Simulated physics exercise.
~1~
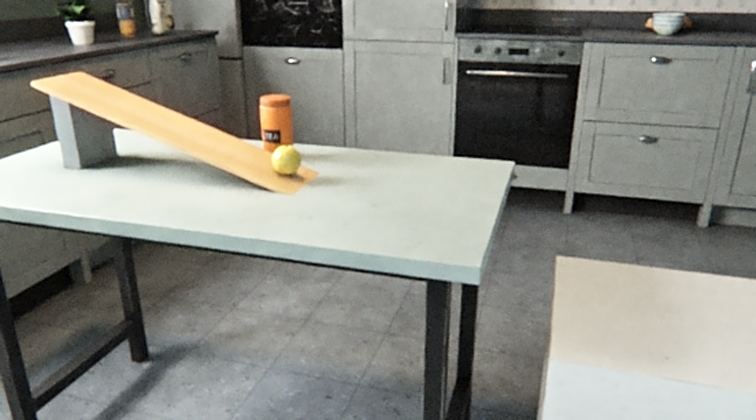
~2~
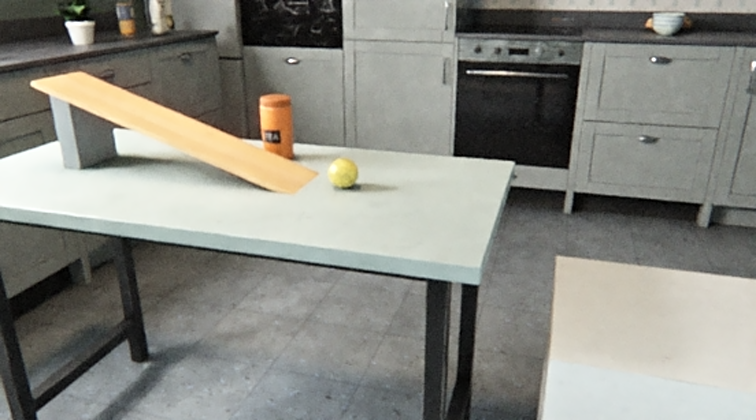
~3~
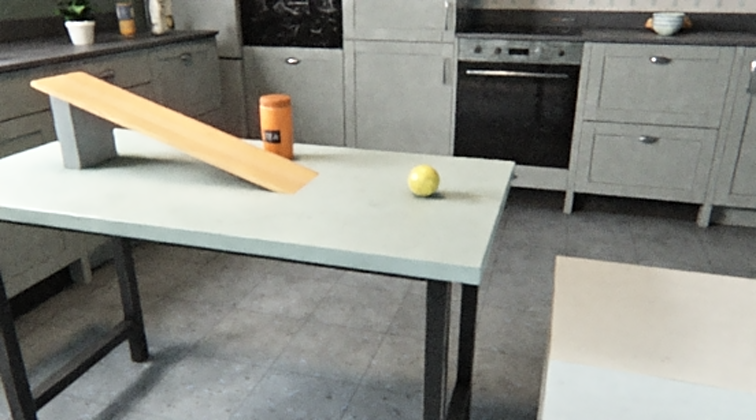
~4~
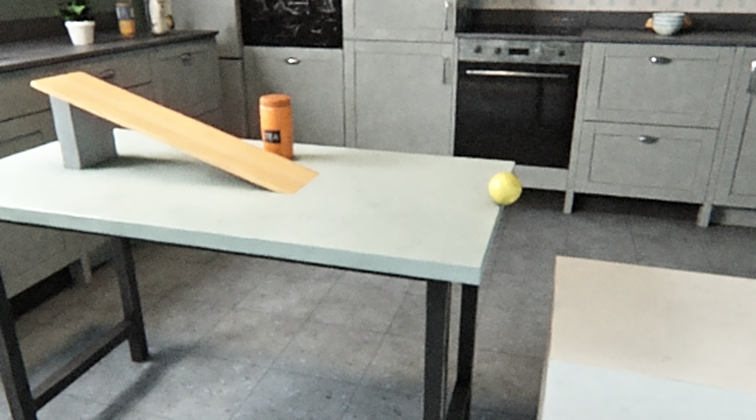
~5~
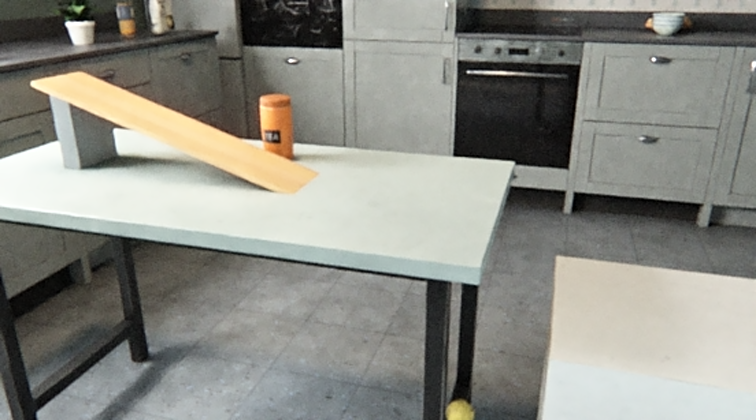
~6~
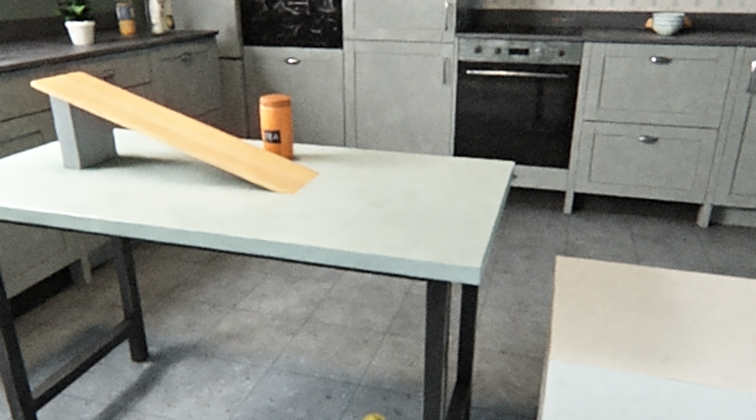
At first, a small yellow ball-like object, noted as an apple, is near the foot of a wooden ramp on a pale table in a kitchen, with an orange jar standing behind it. It leaves the ramp and travels right across the tabletop. Reaching the right end, it goes over the edge and drops into the gap before the lower surface nearby. It then appears low beside the table leg and moves back left beneath the table. At the end, it is barely visible near the floor, while the jar stays in place.
